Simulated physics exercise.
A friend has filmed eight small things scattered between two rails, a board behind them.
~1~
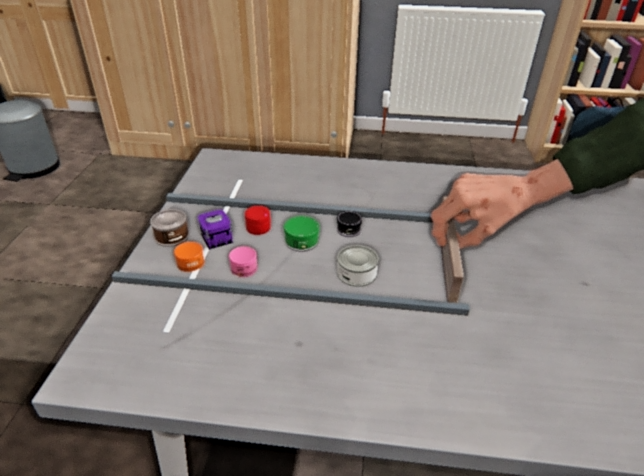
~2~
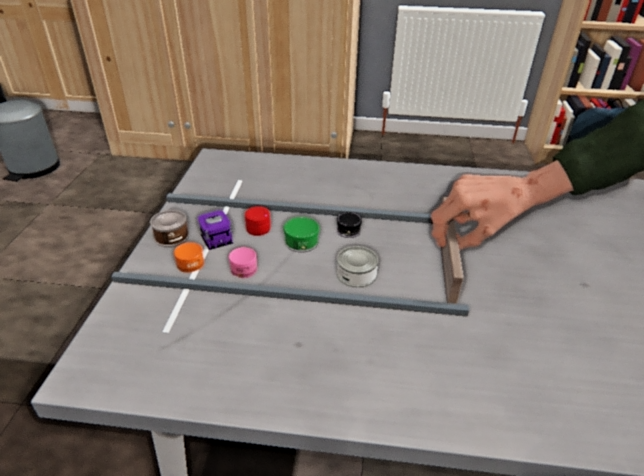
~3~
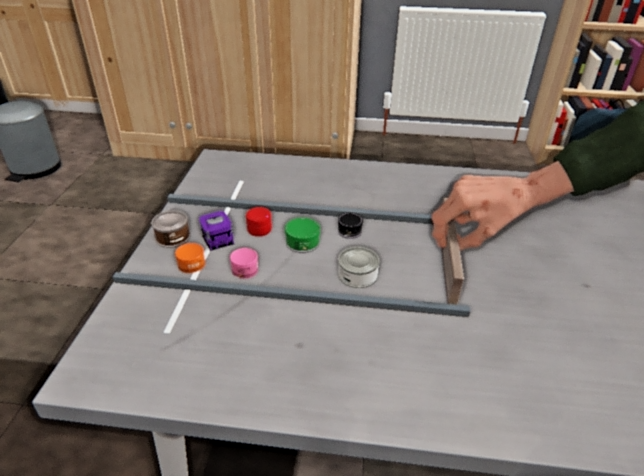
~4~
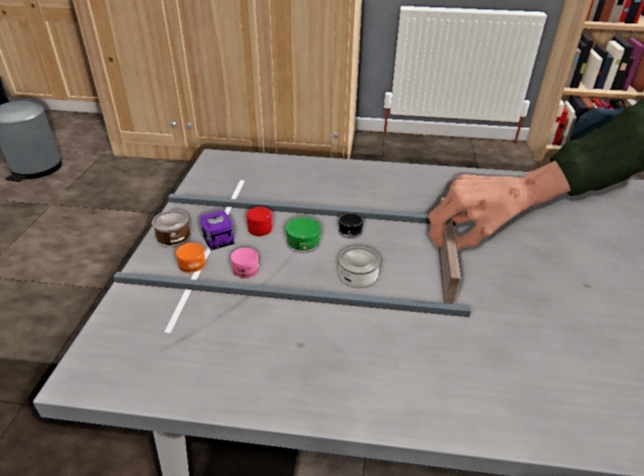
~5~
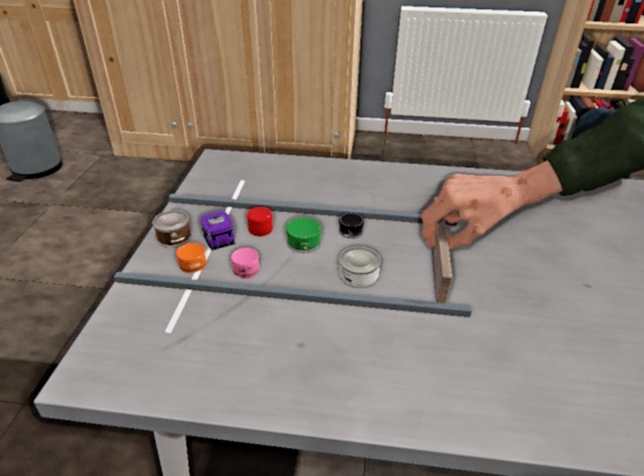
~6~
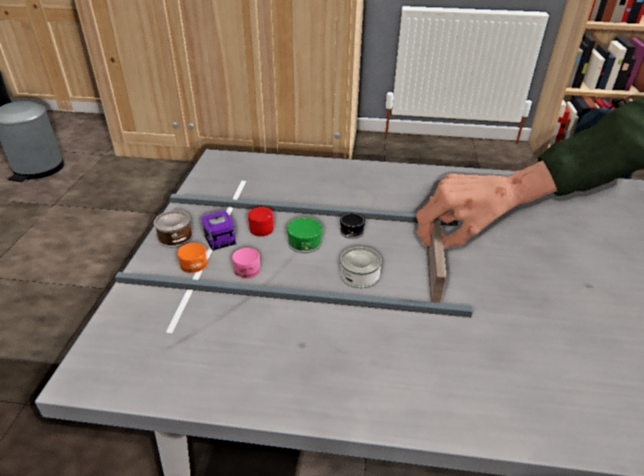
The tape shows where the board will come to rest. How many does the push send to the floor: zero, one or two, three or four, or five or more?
The number that fall off is one or two.
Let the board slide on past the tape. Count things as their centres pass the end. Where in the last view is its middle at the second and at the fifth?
First at (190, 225), next at (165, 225).
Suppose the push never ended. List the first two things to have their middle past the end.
Earliest first: The brown pot, then the purple case.
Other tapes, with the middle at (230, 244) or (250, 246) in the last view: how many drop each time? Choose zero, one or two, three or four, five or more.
Taking them in turn, none; no fall at all.
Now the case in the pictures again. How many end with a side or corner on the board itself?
It touches 3.
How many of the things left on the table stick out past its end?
That would be 0.
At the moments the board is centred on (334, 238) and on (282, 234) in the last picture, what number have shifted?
By then 2, and 5.
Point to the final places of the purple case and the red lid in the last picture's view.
The purple case stops around (170, 227); the red lid around (190, 210).
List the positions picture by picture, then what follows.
The first picture shows brown pot (170, 228); orange tub (190, 257); purple case (216, 229); board (449, 247); tape (210, 241).
The second picture shows orange tub (189, 258); black pot (349, 225).
The third picture shows purple case (217, 230); pink tub (244, 264).
The fourth picture shows brown pot (172, 229); white pot (359, 267).
The fifth picture shows orange tub (192, 258); green pot (304, 235).
The sixth picture shows brown pot (174, 229); orange tub (193, 258); purple case (219, 230); board (435, 247); tape (214, 242).
Soon after, none off yet; brown pot at rest near (174, 229); orange tub at rest near (193, 258); purple case at rest near (219, 230).
By the end, the number that fall off is one or two; fallen, brown pot.
